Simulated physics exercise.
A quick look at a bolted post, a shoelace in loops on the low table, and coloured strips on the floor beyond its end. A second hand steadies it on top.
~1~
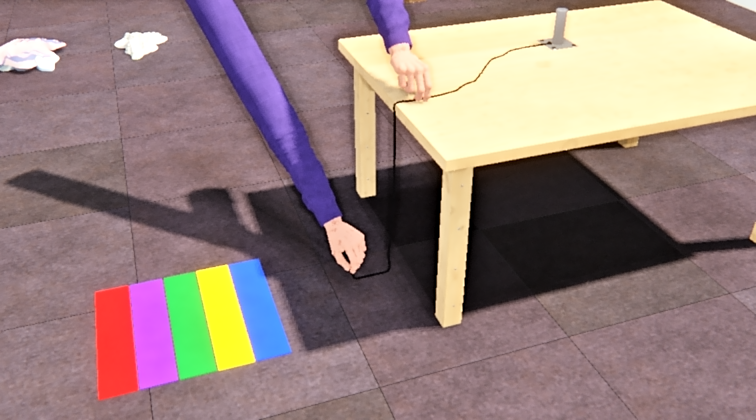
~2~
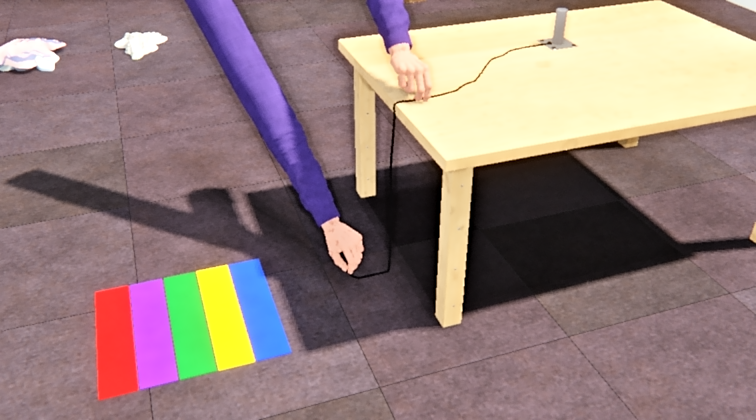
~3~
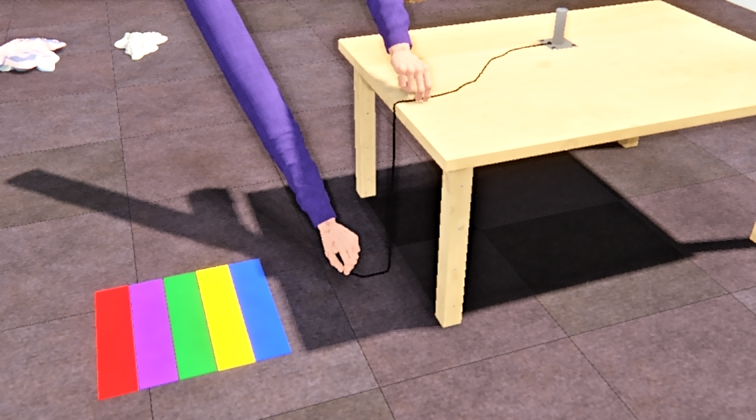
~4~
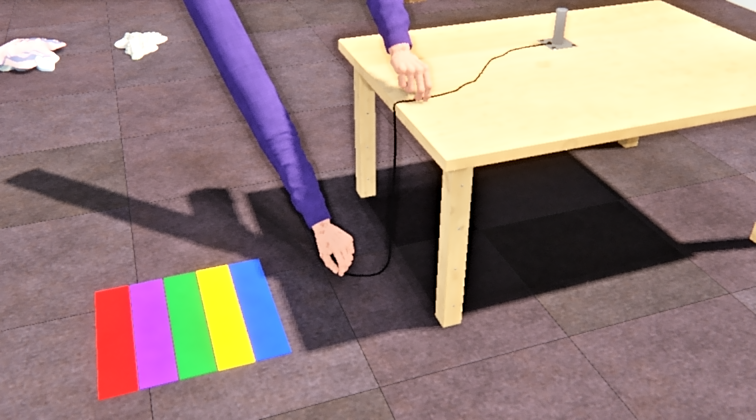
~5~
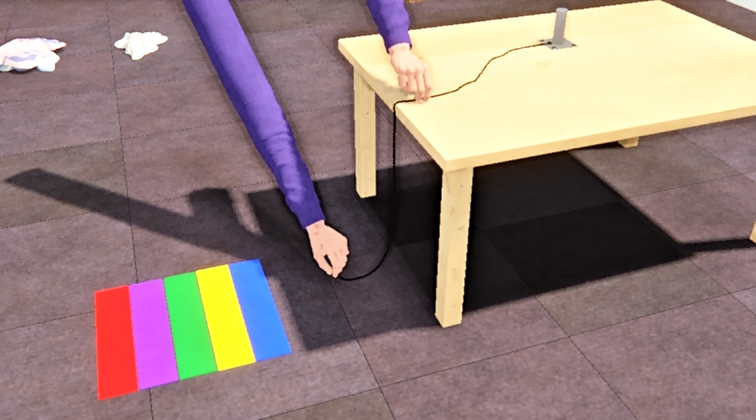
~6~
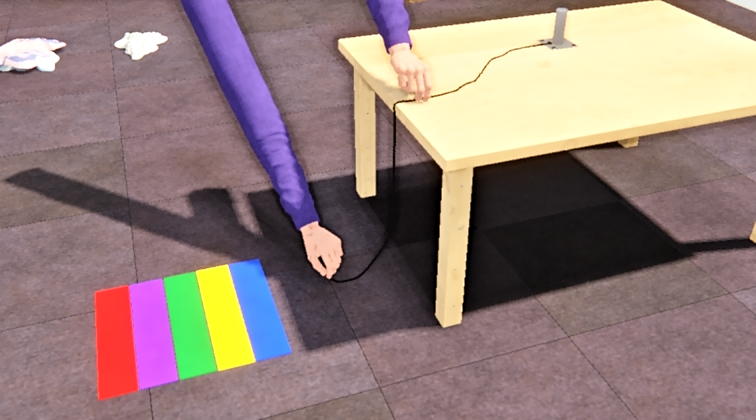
A hand near the floor draws the end of a black cord slightly left.
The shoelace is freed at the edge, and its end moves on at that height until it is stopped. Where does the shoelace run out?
It halts on the yellow strip.
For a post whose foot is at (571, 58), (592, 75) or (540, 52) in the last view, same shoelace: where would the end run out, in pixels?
In that order: (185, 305), (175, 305) and (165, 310).
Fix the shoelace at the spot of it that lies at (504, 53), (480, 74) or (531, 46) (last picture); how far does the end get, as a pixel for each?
Near (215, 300), (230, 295) and (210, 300).
A little later, end near (276, 285); short of the strips.
Next, end near (238, 293); over blue.
When it is tight, end near (215, 298); over yellow. Over yellow.
